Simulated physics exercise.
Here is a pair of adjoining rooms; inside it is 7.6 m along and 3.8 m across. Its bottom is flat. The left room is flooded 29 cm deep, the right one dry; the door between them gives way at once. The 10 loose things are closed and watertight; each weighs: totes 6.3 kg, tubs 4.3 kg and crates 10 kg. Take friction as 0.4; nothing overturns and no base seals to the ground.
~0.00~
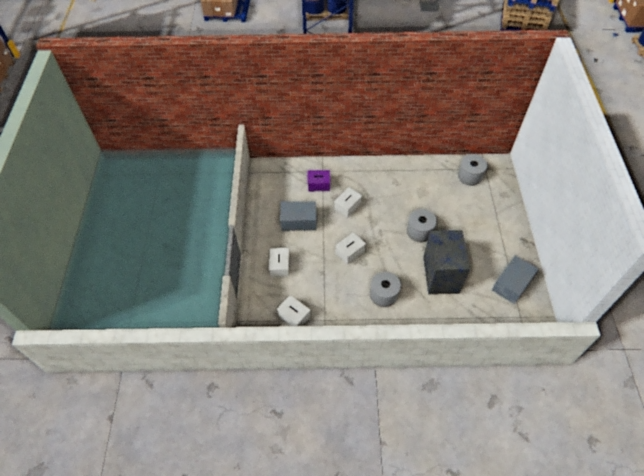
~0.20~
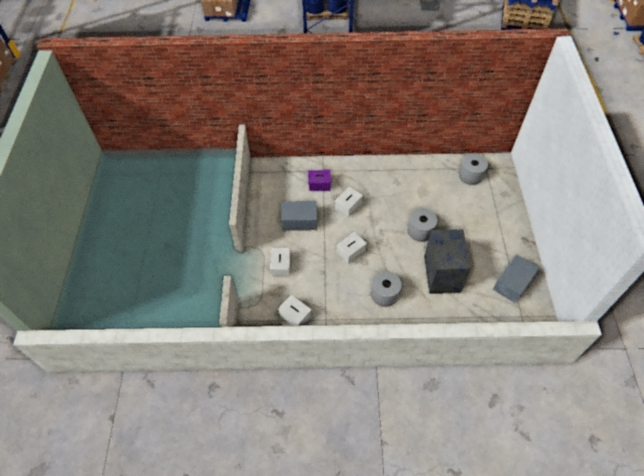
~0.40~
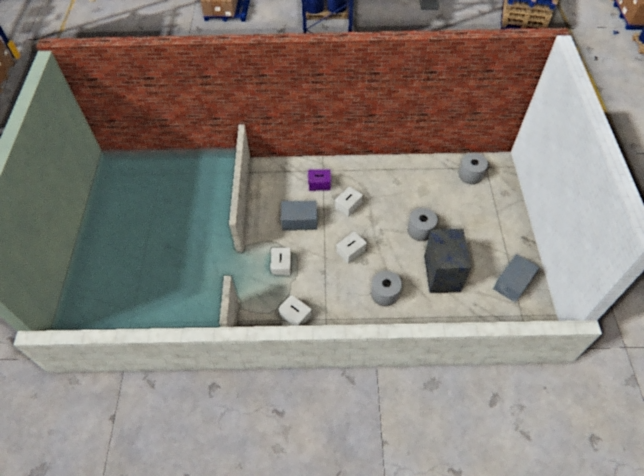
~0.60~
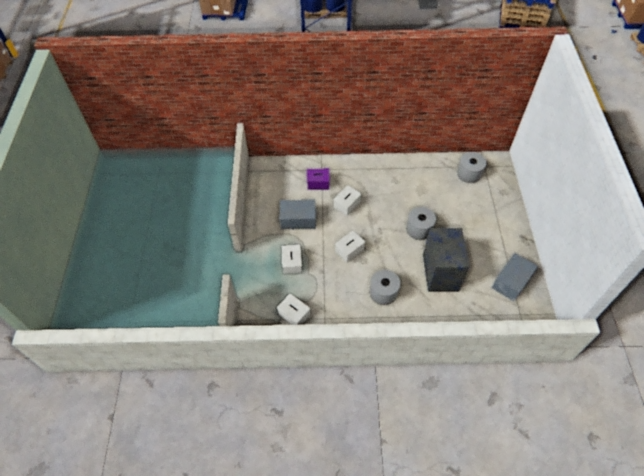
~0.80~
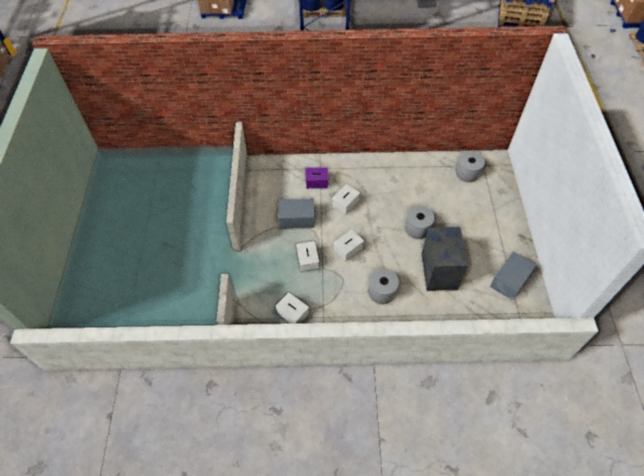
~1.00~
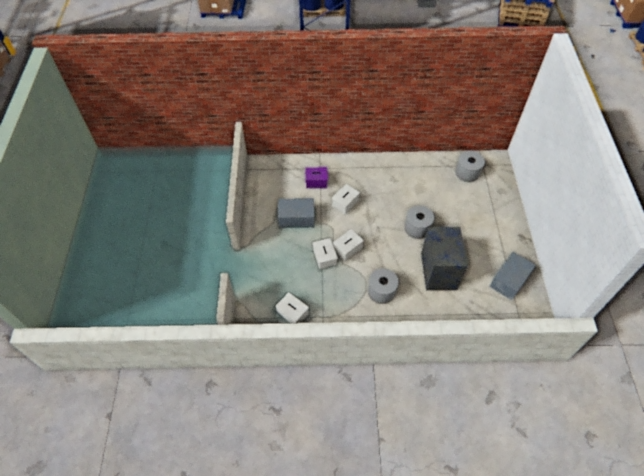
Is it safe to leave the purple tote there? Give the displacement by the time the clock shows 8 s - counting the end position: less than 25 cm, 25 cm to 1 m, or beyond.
Purple tote holds its place.
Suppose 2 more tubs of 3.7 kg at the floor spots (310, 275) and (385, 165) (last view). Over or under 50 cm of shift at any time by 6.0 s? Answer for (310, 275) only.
It is past it.
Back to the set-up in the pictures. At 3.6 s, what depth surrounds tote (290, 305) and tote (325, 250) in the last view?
Roughly 10 and 8 cm.
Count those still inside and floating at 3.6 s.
I count 3.
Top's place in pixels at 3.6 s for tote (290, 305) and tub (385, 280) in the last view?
Near (441, 309) and (504, 310).
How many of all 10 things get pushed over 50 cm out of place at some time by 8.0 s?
7 of them.
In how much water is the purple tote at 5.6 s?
Roughly 1 cm.
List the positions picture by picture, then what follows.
In the first frame, the purple tote at (319, 177) rests on the ground; water covers 10.0 m2; 0 of 10 have shifted.
In the second frame, the purple tote at (320, 176) rests on the ground; water covers 10.4 m2; 0 of 10 have shifted.
In the third frame, the purple tote at (319, 176) rests on the ground; water covers 10.8 m2; 0 of 10 have shifted.
In the fourth frame, the purple tote at (318, 175) rests on the ground; 11.4 m2 under water; 1 of 10 have shifted.
In the fifth frame, the purple tote at (317, 174) rests on the ground; 12.0 m2 under water; 1 of 10 have shifted.
In the sixth frame, the purple tote at (316, 173) rests on the ground; water covers 12.7 m2; 1 of 10 have shifted.
After 1.6 s the purple tote is near (316, 173), 0.0 m from its start, aground; 0 afloat.
After 3.6 s the purple tote is near (316, 173), 0.0 m from its start, aground; 3 afloat.
After 5.6 s the purple tote is near (316, 173), 0.0 m from its start, aground; 6 afloat.
After 8.0 s the purple tote is near (316, 173), 0.0 m from its start, aground; 7 afloat.
